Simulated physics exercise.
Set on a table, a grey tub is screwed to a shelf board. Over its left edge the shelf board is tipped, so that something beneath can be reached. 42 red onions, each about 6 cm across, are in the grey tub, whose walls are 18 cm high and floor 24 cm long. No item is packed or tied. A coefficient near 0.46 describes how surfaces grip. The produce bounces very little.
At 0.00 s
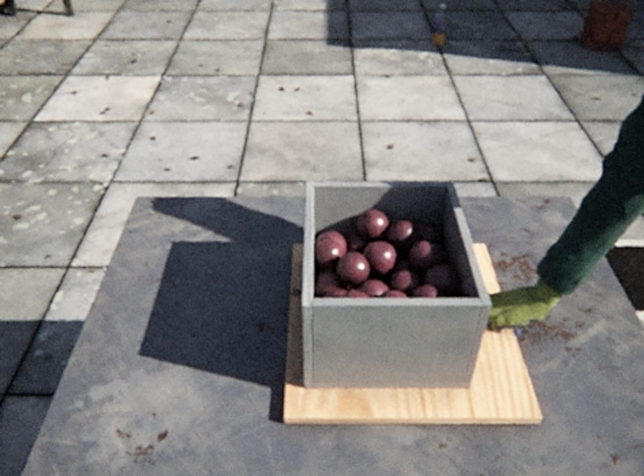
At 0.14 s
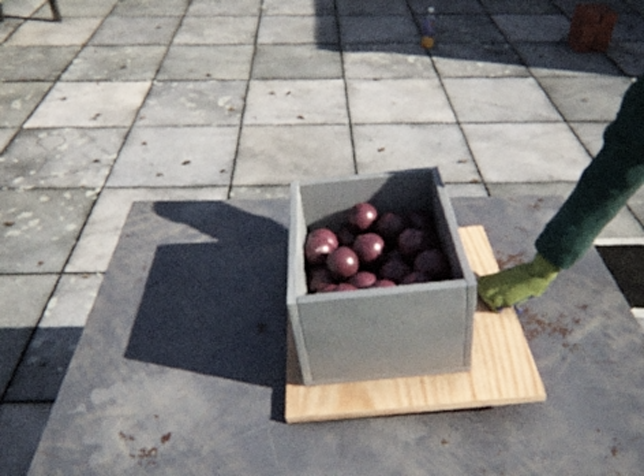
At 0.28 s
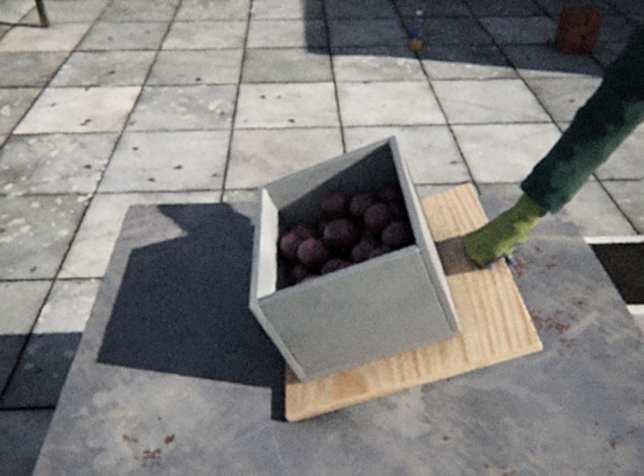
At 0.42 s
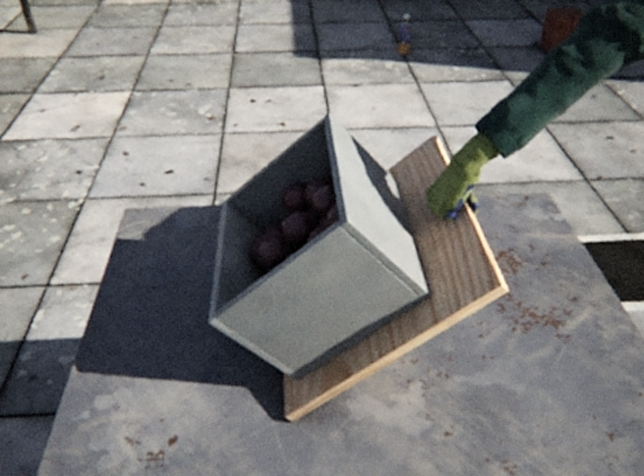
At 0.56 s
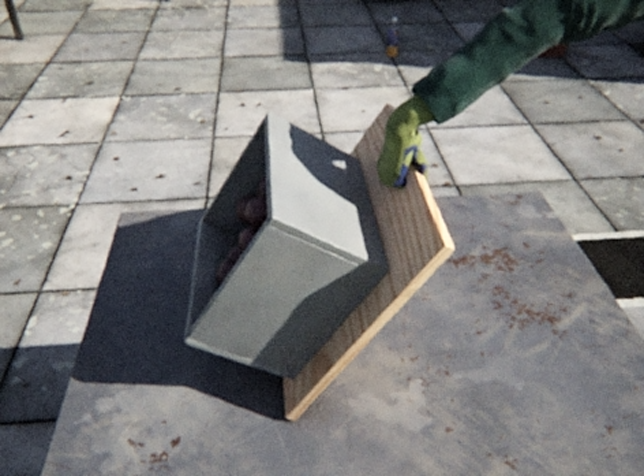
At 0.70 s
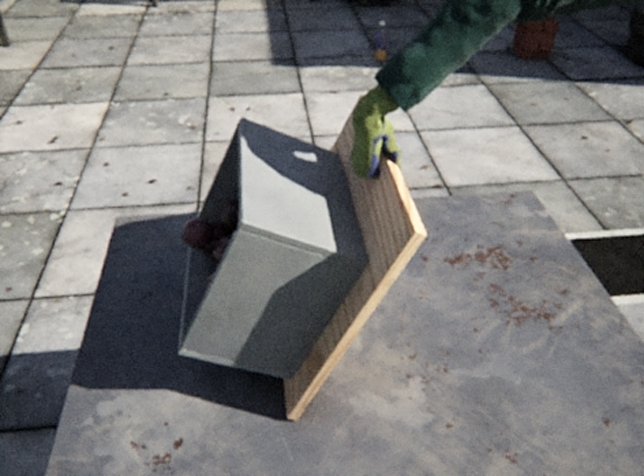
A grey, open-topped tub of dark red onions sits on a pale wooden board on a grey table, seen from slightly above on a sunlit paved patio. A green-gloved hand in a dark green sleeve grips the board's right side. The hand raises that side, steeply tilting board and tub leftward together, while the onions shift toward the tub's open top and the camera moves slightly.
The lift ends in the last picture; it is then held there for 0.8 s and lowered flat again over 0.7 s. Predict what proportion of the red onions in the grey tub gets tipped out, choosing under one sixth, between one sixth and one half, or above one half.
My bet is the number getting out will be below one sixth of the total.
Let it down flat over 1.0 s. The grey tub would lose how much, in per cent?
Grey tub 0 per cent.
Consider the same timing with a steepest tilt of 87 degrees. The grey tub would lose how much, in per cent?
Grey tub: 50%.
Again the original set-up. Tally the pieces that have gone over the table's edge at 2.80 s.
Around 1.
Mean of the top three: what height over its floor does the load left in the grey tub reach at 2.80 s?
That is close to 15 centimetres.
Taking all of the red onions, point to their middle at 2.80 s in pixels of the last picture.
Somewhere around pixel (362, 285).
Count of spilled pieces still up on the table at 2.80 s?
The count is about 0.
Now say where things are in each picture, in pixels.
In the first frame (places track the rim corner closest to us here; the camera moves round a little), grey tub (312, 302); tipped 0°; all still inside.
The second frame shows grey tub (297, 299); tipped 7°.
The third frame shows grey tub (258, 301); tipped 23°.
The fourth frame shows grey tub (215, 315); tipped 41°.
The fifth frame shows grey tub (188, 335); tipped 57°.
The sixth frame shows grey tub (181, 345); tipped 64°; all still inside.
After 1.04 s, tilt 64°; the grey tub is down by 1 of 42.
After 1.46 s, tilt 64°; the grey tub is down by 1 of 42.
After 2.04 s, tilt 9°; the grey tub is down by 1 of 42.
Final count (at 2.80 s), the grey tub is down by 1 of 42. Asked share, 1 of 42, 2 per cent.
